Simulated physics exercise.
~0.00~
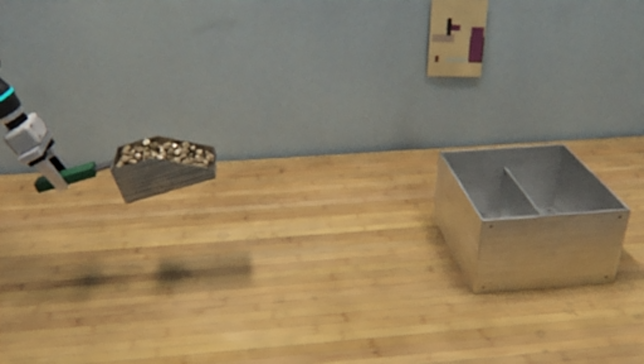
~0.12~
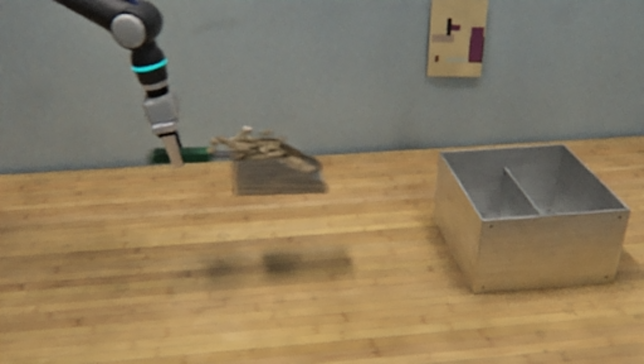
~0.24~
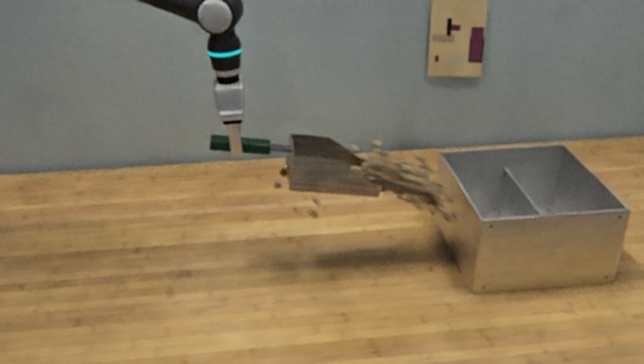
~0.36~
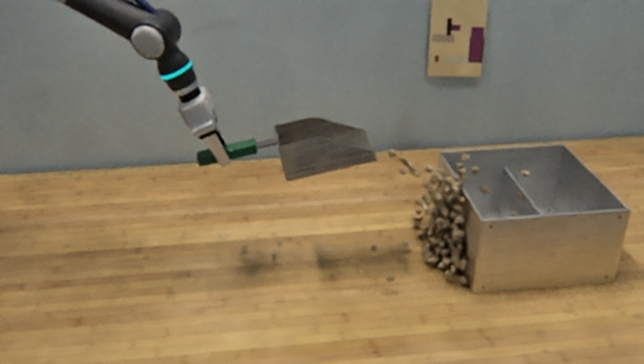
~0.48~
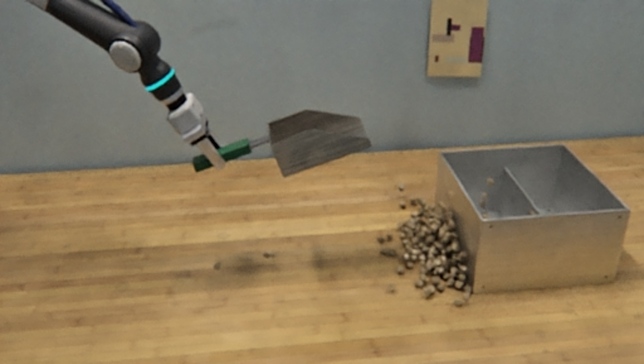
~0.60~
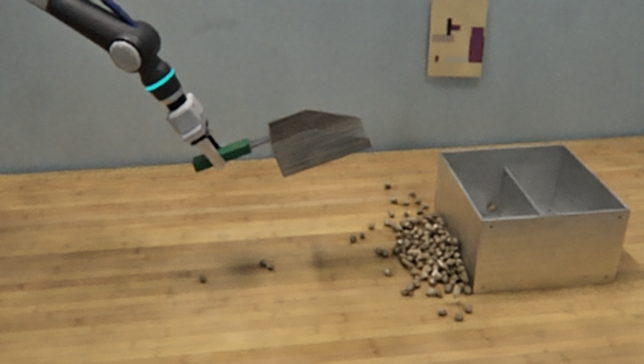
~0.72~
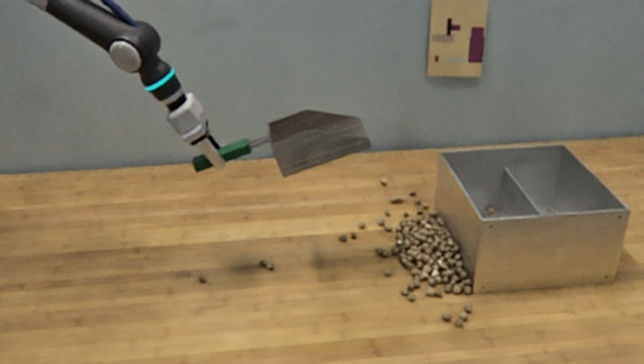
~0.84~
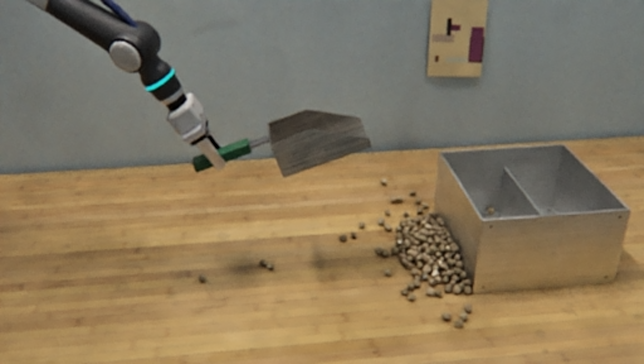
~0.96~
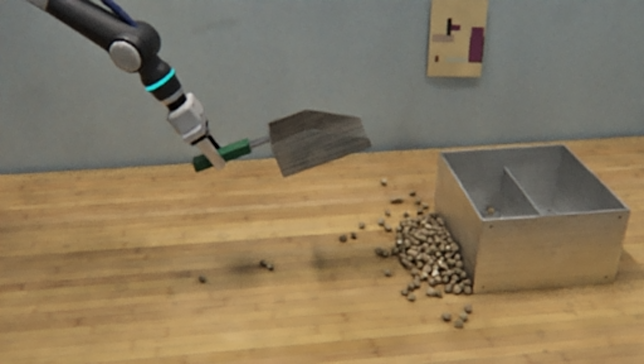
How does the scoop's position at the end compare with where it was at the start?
The scoop starts near the left side of the view and ends much farther to the right and slightly higher, held above the table just short of the metal box.
